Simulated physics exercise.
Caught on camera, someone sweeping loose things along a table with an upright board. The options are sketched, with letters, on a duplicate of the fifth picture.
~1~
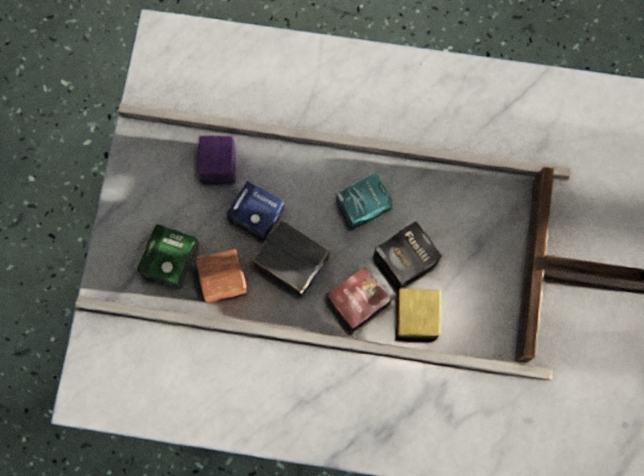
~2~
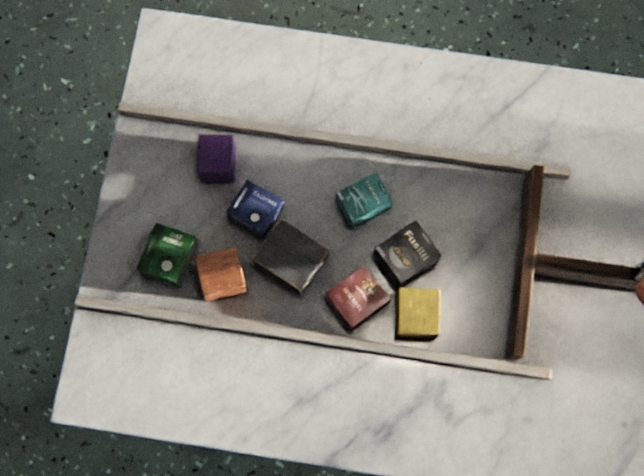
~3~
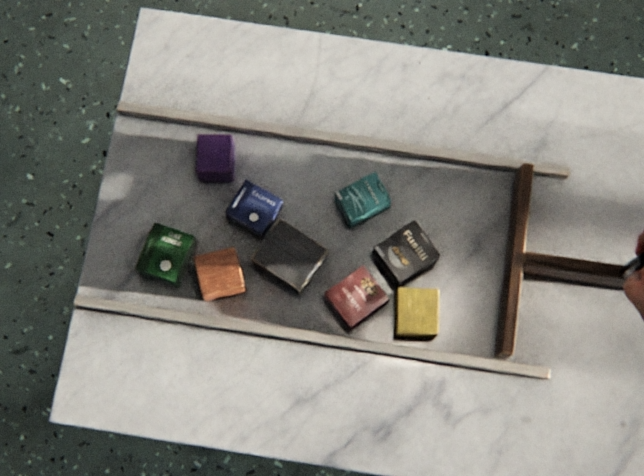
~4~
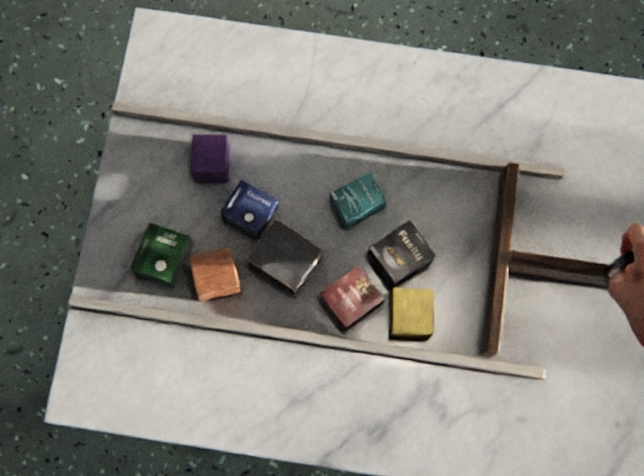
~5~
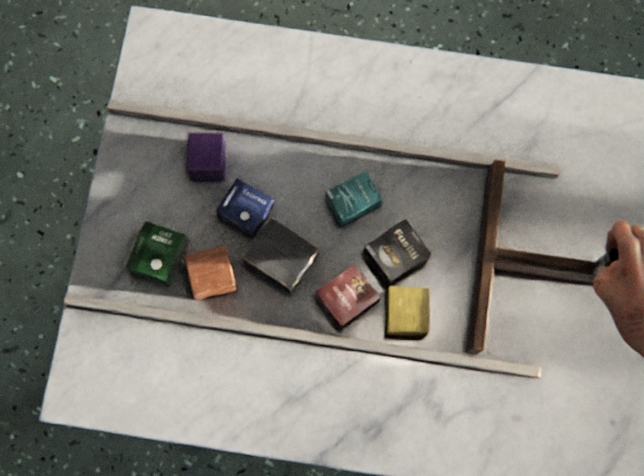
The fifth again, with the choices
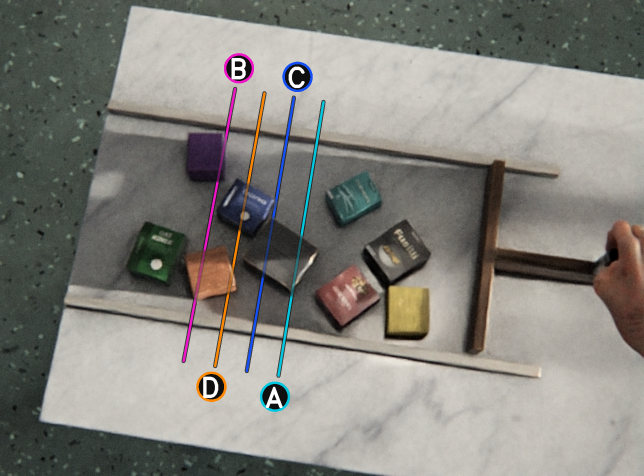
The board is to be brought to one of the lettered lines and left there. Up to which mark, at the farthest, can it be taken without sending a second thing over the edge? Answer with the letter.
Line B.
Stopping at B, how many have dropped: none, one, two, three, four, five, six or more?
One.
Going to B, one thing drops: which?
It is the green packet.
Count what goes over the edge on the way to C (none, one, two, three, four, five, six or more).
By then, none.
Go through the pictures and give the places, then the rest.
The first frame shows red packet (358, 299); orange block (221, 275); blue packet (256, 210).
The second frame shows board (530, 258); turquoise box (364, 200).
The third frame shows board (518, 256); black packet (406, 254).
The fourth frame shows board (504, 255); grey box (286, 257).
The fifth frame shows board (490, 252); red packet (348, 297); orange block (211, 273); blue packet (246, 208).
On the copy, A at (302, 234); B at (210, 220); C at (271, 229); D at (241, 225).
On B. First, board (389, 237); yellow block (352, 304); red packet (299, 297).
Then, board (288, 222); green packet (117, 238); orange block (148, 265).
Finally, board (211, 210); green packet over the edge; orange block (79, 259); one fallen.
By contrast, A is within the limit but short; C is within the limit but short; D is within the limit but short.
